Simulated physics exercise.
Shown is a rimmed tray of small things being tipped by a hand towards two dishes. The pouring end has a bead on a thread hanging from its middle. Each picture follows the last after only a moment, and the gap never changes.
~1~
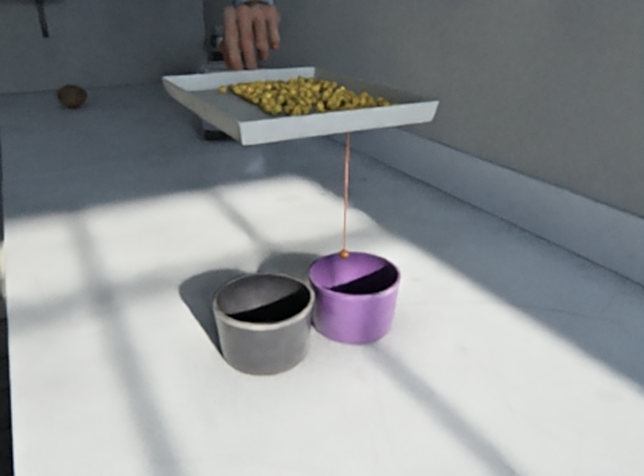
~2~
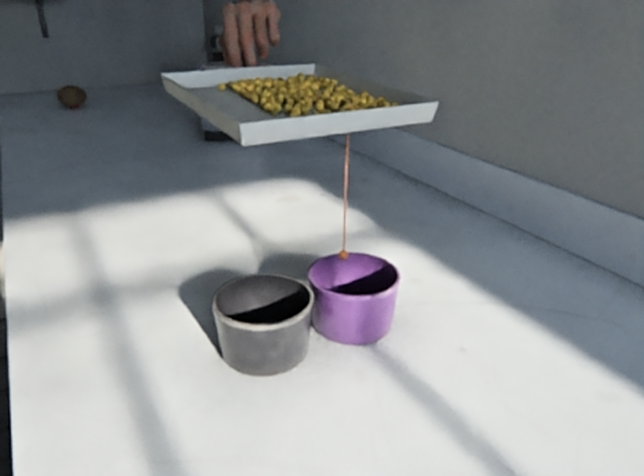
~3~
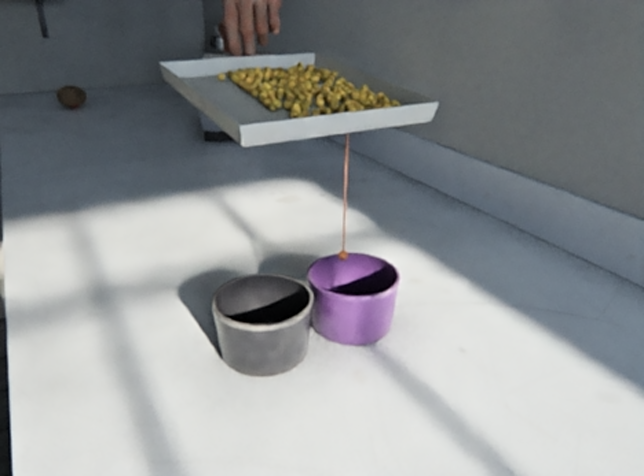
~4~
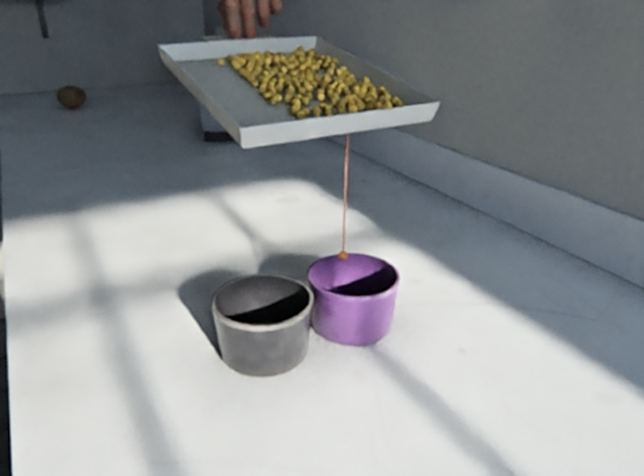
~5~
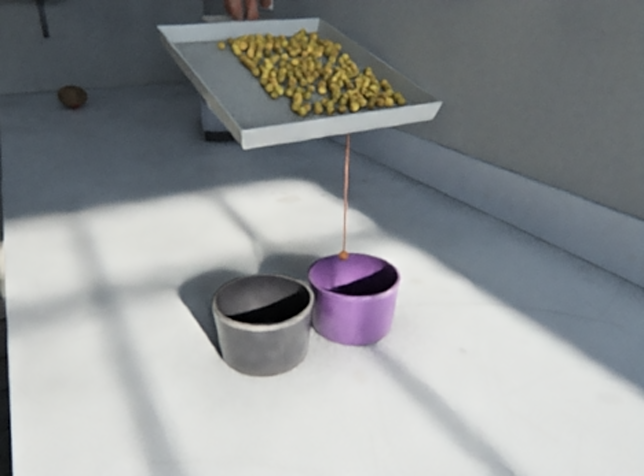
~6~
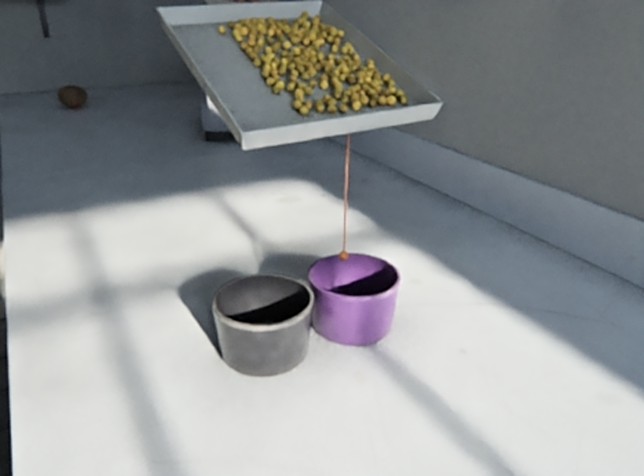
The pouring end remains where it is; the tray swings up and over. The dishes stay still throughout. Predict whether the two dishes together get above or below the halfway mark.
Below.
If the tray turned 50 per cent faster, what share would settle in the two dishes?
Near 30 in a hundred.
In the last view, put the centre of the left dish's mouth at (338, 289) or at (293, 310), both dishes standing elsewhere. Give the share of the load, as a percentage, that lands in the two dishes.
50 %, then 70 %.
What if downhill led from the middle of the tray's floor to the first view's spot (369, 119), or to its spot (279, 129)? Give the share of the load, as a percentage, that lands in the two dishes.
Shares, approx.: 10 %, then 70 %.
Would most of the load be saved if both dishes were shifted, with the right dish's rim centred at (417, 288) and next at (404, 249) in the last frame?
Well, the bulk the first time and the minor share the second time.
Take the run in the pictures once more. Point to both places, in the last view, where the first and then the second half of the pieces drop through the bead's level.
The opening half passes (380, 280), the closing half (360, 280).
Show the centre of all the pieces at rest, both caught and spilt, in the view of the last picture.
Near (374, 366).
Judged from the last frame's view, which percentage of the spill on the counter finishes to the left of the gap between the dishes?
Left portion: Around 10 %.
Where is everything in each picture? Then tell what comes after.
The first frame shows corners of the pouring end (243, 121) and (433, 101), level; middle of the load (309, 97), puffed corn balls; left dish (285, 343); right dish (378, 314); bead on its thread (344, 254).
The second frame shows corners of the pouring end (242, 122) and (433, 101), level; middle of the load (308, 96).
The third frame shows corners of the pouring end (243, 124) and (434, 101), tipped barely, level across its low end; middle of the load (308, 89).
The fourth frame shows corners of the pouring end (243, 126) and (435, 101), tipped a little, level across its low end; middle of the load (309, 80).
The fifth frame shows corners of the pouring end (244, 128) and (437, 101), tipped a little, level across its low end; middle of the load (311, 69).
The sixth frame shows corners of the pouring end (245, 130) and (438, 101), tipped clearly, level across its low end; middle of the load (313, 60); left dish (284, 344); right dish (378, 315).
Just after the last frame, tray tipped steeply; almost all on the tray; about a tenth in the air.
A moment on, tray tipped right over; the larger part on the tray; just a few in the left dish; just a few in the right dish; about a tenth outside both; just a few in the air.
Further on, tray tipped past a quarter turn; roughly a quarter in the left dish; about a tenth in the right dish; roughly two thirds outside both; just a few in the air.
When it is over, tray tipped past a quarter turn; roughly a quarter in the left dish; about a tenth in the right dish; roughly two thirds outside both.
